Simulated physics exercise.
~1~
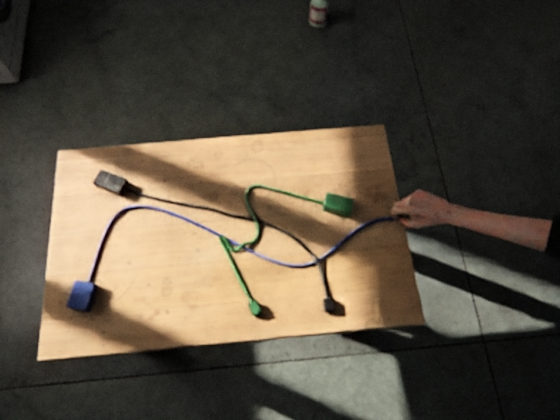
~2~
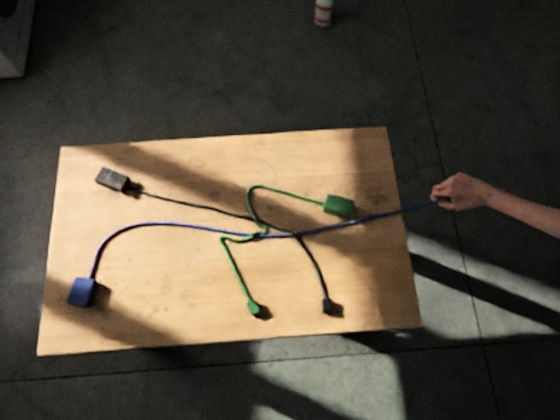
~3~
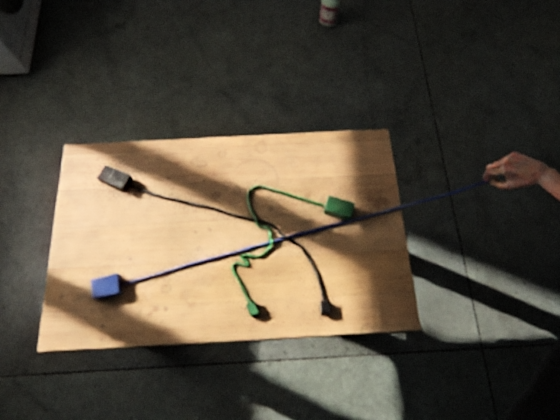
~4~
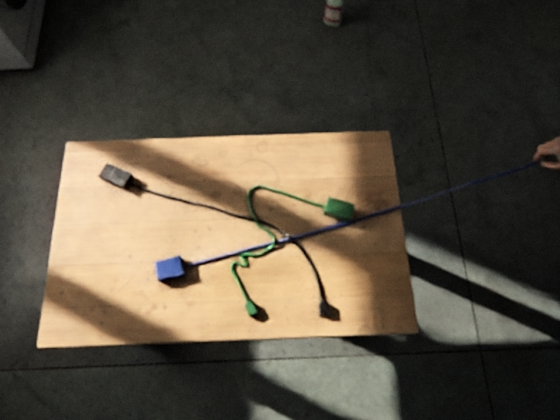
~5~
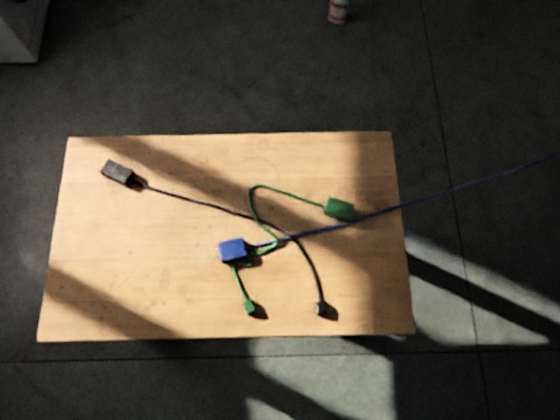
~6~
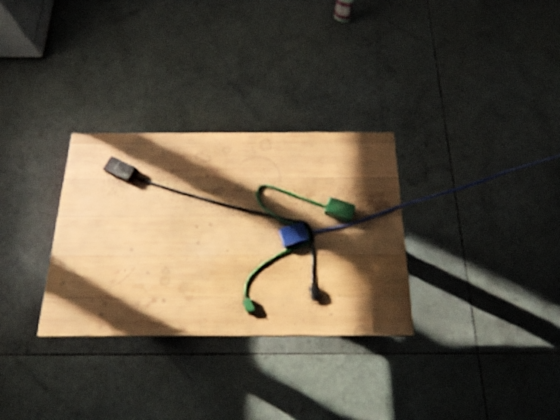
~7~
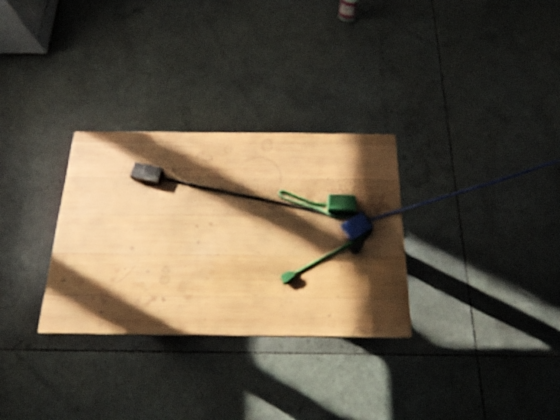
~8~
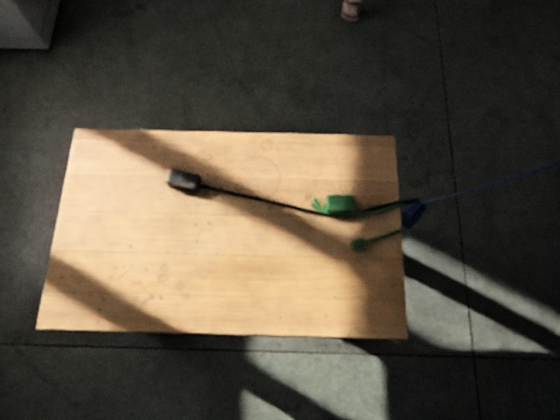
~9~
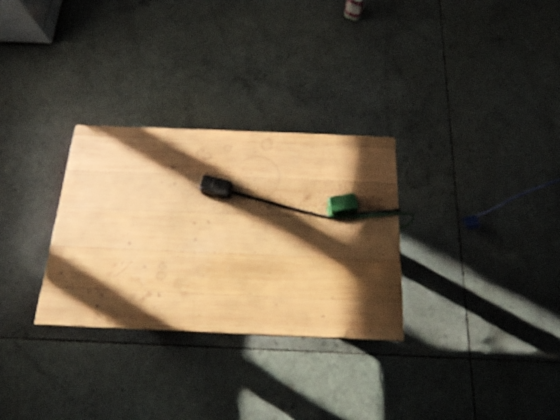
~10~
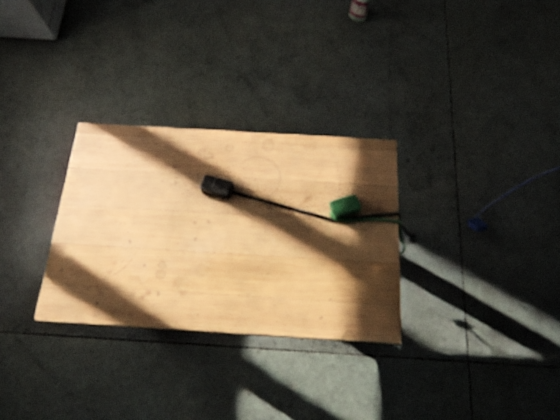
A hand pulls the blue lead right off the table, dragging the black and green leads.
